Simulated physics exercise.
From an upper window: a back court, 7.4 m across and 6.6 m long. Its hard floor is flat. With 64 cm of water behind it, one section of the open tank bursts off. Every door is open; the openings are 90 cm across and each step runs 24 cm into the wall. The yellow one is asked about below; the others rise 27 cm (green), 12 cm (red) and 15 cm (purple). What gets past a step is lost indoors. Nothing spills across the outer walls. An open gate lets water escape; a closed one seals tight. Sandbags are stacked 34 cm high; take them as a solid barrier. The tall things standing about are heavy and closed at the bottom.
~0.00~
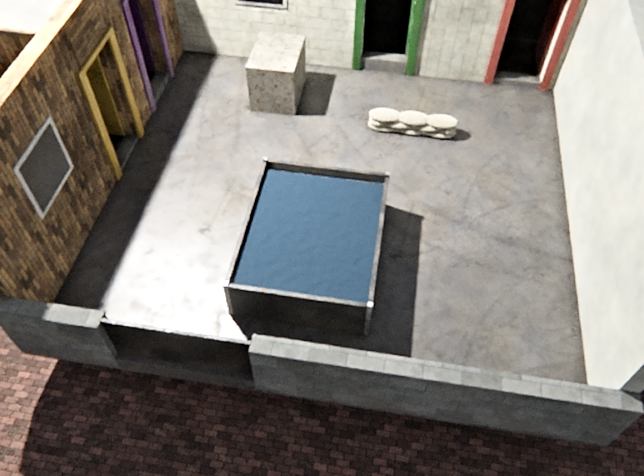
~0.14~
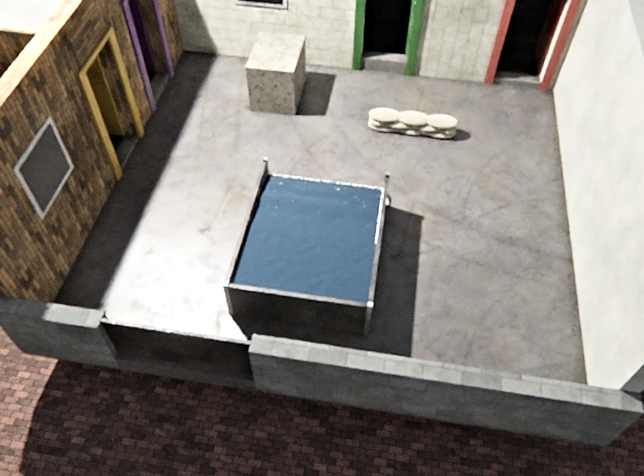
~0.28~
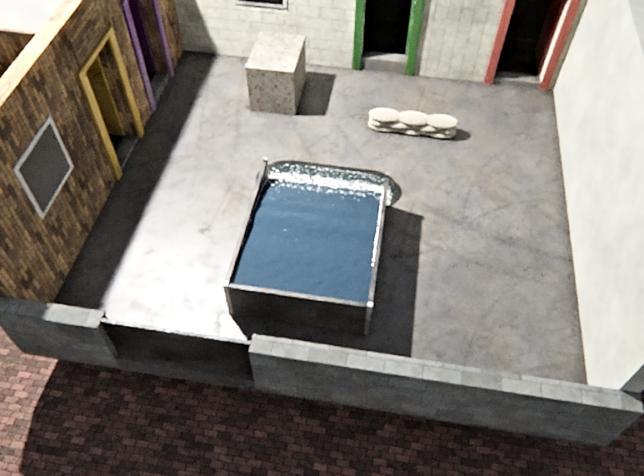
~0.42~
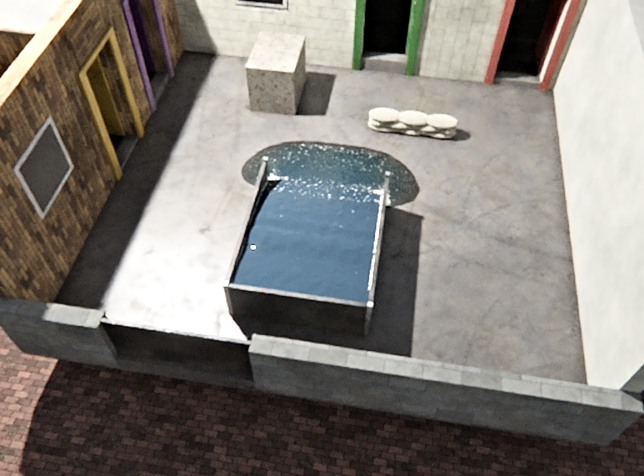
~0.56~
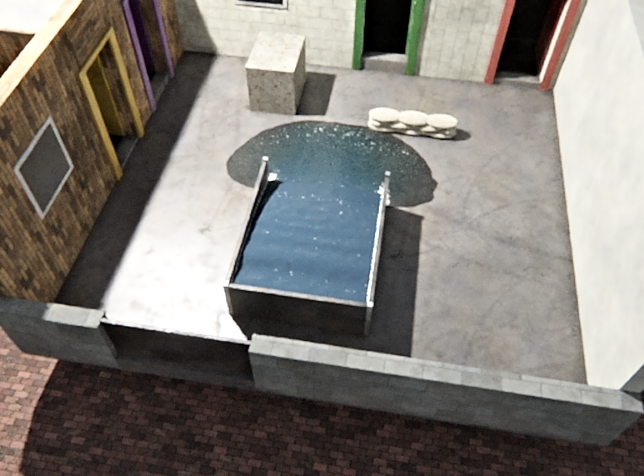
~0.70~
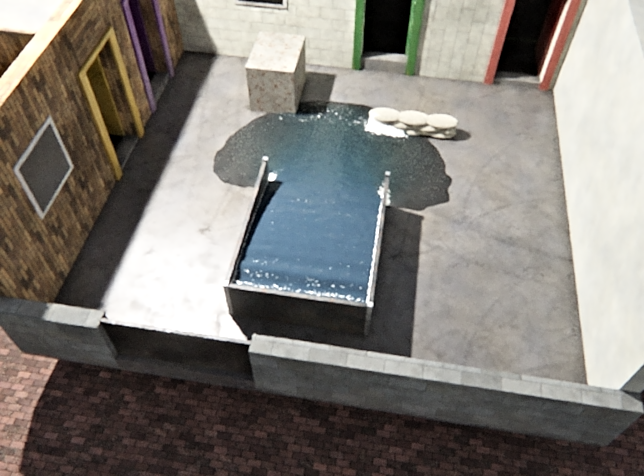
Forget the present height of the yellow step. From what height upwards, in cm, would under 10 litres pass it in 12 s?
Close to 5.5 cm is just enough.
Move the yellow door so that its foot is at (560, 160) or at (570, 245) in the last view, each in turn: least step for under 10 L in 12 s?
Roughly 15 and 5.5 cm.
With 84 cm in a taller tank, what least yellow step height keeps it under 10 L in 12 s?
Some 7.5 cm.
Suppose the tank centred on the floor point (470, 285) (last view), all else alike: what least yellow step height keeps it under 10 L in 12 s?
Then roughly 7.5 cm.
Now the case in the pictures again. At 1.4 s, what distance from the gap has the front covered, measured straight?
Roughly 3.6 m.
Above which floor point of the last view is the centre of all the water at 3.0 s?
Around (340, 145).
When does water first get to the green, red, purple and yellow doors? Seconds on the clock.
Green 1.1 s, red 2.4 s, purple 2.0 s, yellow 2.8 s.
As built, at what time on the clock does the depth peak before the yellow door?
Near 4.5 s.
After 1.4 s water covers 25 % of the floor, deepest (38 cm) near (350, 71); it has not reached the yellow door.
After 3.0 s water covers 50 % of the floor, deepest (33 cm) near (332, 69); 3 cm at the yellow door, 0 litres in over its 5 cm step.
After 12.0 s water covers 95 % of the floor, deepest (12 cm) near (40, 330); 4 cm at the yellow door, 13 litres in over its 5 cm step.
At the yellow door as built, the water arrived by 2.9 s and peaked near 9 cm at 4.6 s.
With a step of 4.5 cm, 18 litres would have come in within the 12 s; with 6 cm, 7 litres. So under 10 litres takes about 5.5 cm.
